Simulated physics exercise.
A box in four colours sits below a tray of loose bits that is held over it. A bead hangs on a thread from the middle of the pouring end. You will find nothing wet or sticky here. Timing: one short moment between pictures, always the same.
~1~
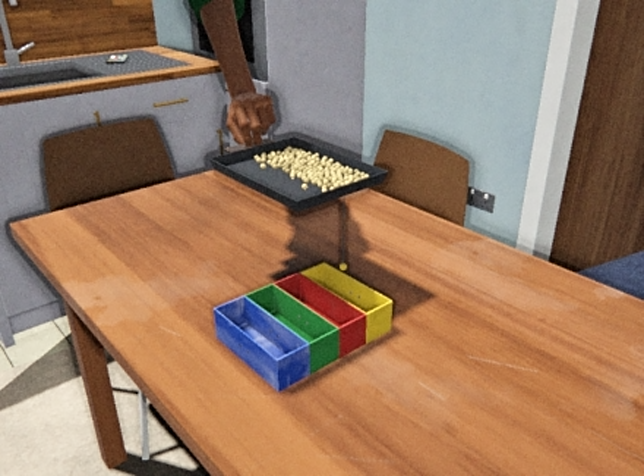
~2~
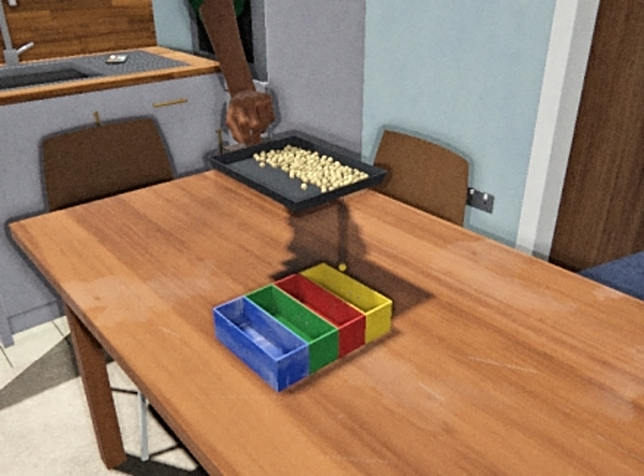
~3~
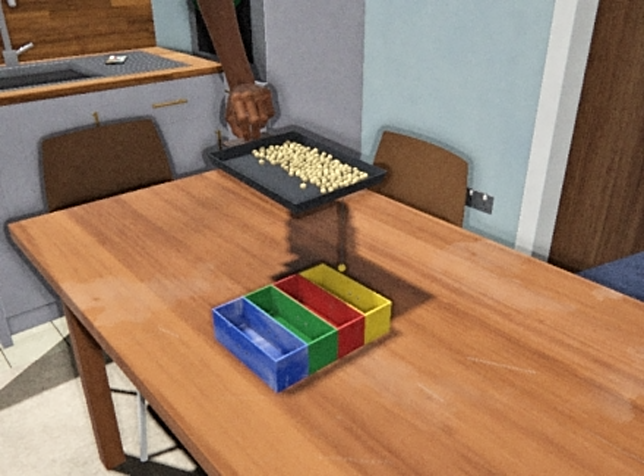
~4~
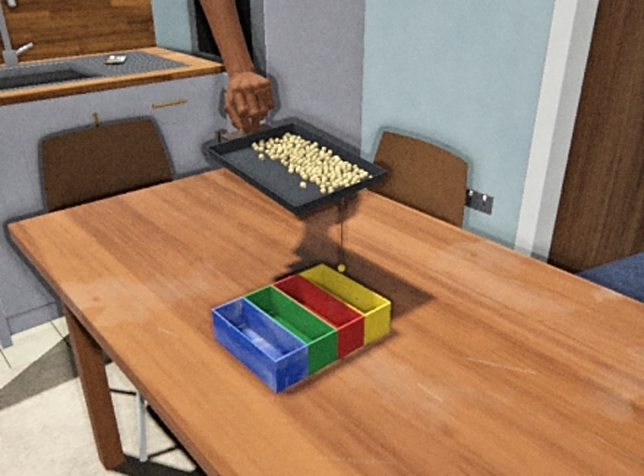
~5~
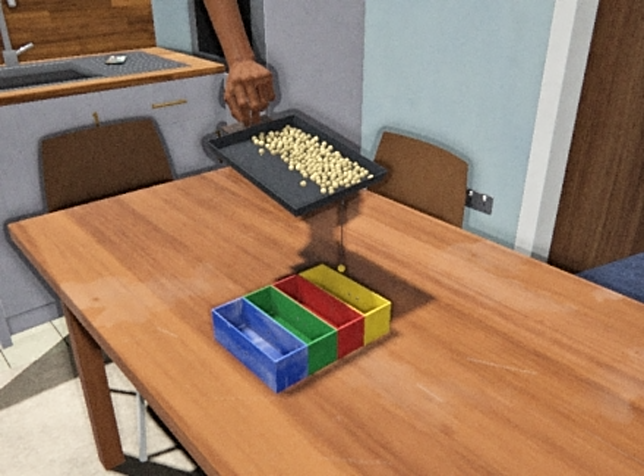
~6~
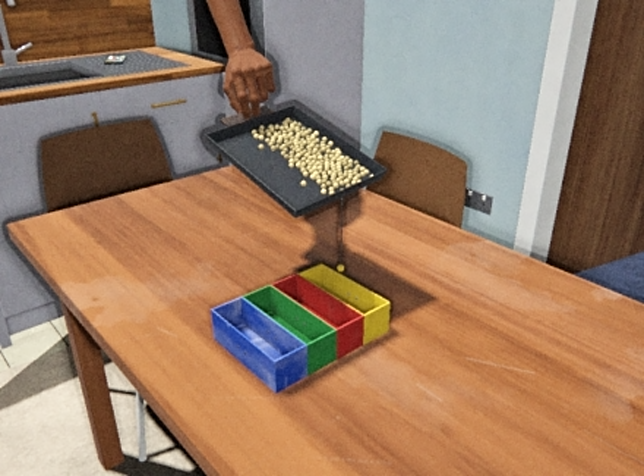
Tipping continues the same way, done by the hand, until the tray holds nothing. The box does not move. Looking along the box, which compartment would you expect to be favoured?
I would expect the red compartment to be favoured.
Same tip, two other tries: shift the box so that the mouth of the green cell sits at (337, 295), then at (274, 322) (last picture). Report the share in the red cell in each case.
About 0 and 60 per cent.
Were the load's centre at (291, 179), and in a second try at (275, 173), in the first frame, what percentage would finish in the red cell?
Roughly 70 per cent, then roughly 70 per cent.
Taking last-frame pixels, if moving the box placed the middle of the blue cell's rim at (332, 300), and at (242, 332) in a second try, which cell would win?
First place: Blue; second place: The red cell.
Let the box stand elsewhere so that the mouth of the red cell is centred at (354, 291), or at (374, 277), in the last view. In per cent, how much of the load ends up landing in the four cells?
Around 100 percent the first time, around 70 percent the second.
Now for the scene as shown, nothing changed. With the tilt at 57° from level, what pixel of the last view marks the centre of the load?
In the last view, the load is centred close to (317, 193).
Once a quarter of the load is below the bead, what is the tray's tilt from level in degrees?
Near 90 degrees.
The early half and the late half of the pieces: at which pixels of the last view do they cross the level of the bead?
Around (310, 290) at first; around (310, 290) after that.
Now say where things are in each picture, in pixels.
The first picture shows corners of the pouring end at (298, 199) and (383, 171), level; middle of the load at (315, 167), soya beans; bead on its thread at (343, 267); blue cell at (294, 365); green cell at (324, 348); red cell at (352, 333); yellow cell at (379, 319).
The second picture shows corners of the pouring end at (297, 200) and (382, 171), level; middle of the load at (314, 167).
The third picture shows corners of the pouring end at (297, 202) and (382, 171), tipped barely, lowest at the left corner; middle of the load at (314, 165).
The fourth picture shows corners of the pouring end at (296, 204) and (382, 171), tipped a little, lowest at the left corner; middle of the load at (309, 161).
The fifth picture shows corners of the pouring end at (297, 206) and (383, 170), tipped a little, lowest at the left corner; middle of the load at (309, 157).
The sixth picture shows corners of the pouring end at (296, 207) and (382, 169), tipped clearly, lowest at the left corner; middle of the load at (310, 154); blue cell at (291, 366); green cell at (322, 350); red cell at (350, 334); yellow cell at (376, 321).
Soon after the last picture, tray tipped steeply; nearly all on the tray; a stray few in the red cell; a stray few in the green cell; a stray few falling or outside the box.
A little later, tray tipped right over; about a third on the tray; about a quarter in the red cell; a small part in the green cell; a small part in the yellow cell; a stray few in the blue cell; about a third falling or outside the box.
Later still, tray tipped past a quarter turn; about two thirds in the red cell; about a quarter in the green cell; about a quarter in the yellow cell; a stray few in the blue cell; a stray few falling or outside the box.
At rest, tray tipped past a quarter turn; about two thirds in the red cell; about a quarter in the green cell; about a quarter in the yellow cell; a stray few in the blue cell; a stray few outside the box.
